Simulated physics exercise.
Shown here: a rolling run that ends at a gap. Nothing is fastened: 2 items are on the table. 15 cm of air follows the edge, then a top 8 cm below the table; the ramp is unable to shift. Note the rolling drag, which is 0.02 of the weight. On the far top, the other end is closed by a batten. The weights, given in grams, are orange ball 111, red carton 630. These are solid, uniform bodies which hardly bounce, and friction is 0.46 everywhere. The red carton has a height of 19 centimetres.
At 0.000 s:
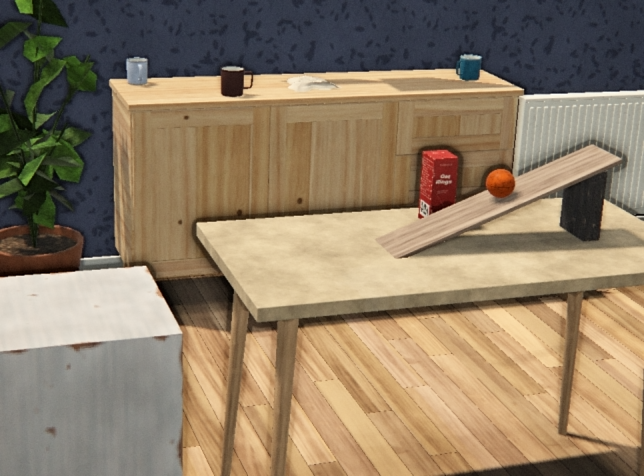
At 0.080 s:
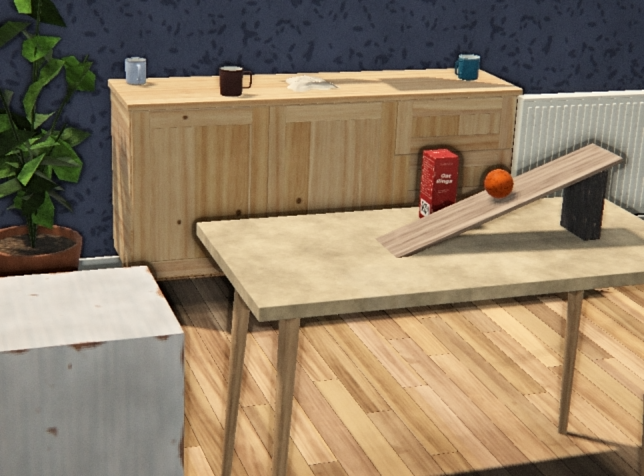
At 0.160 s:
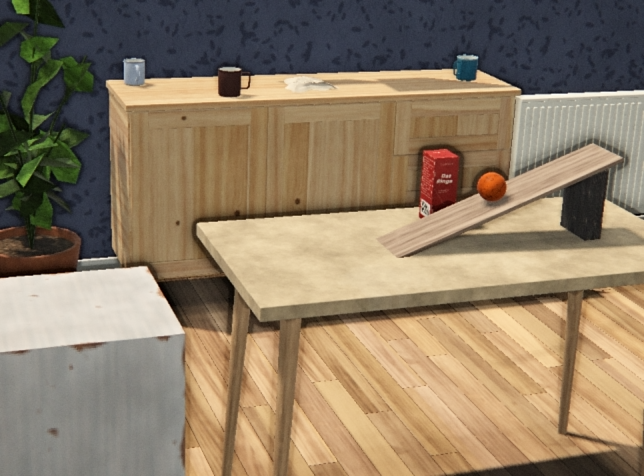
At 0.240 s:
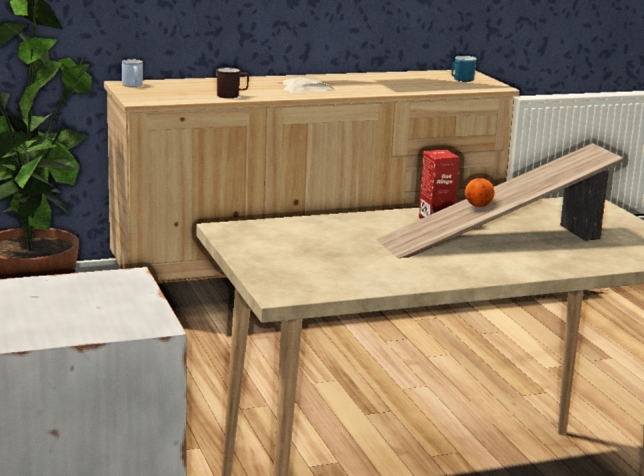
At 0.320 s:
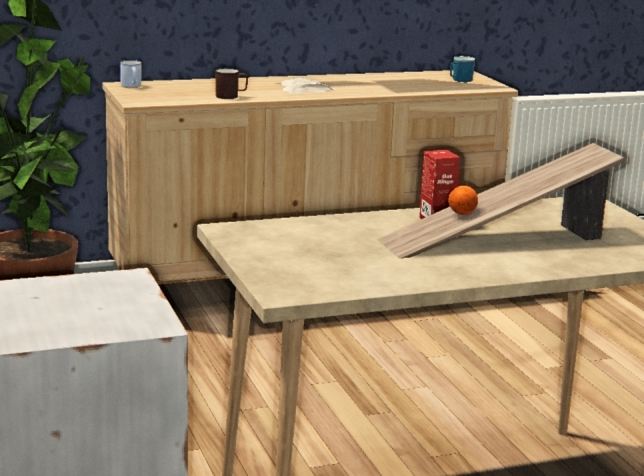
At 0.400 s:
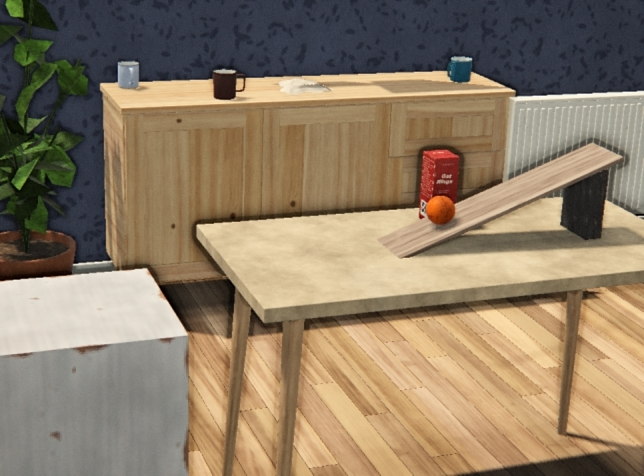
On a table in a room, an orange ball rolls left down a wooden ramp.
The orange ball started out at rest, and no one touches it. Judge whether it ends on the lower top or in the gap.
It ends on the lower top.
Around 0.60 s, 35 cm of run left; orange ball near (363, 237).
Around 0.90 s, -0 cm past the table's edge; orange ball near (229, 248).
Around 1.10 s, 21 cm past the table's edge; orange ball near (141, 287).
Around 1.40 s, 50 cm past the table's edge; orange ball near (15, 299).
Finally (1.5 s), 60 cm past the table's edge; red carton still in place (within 8 cm).
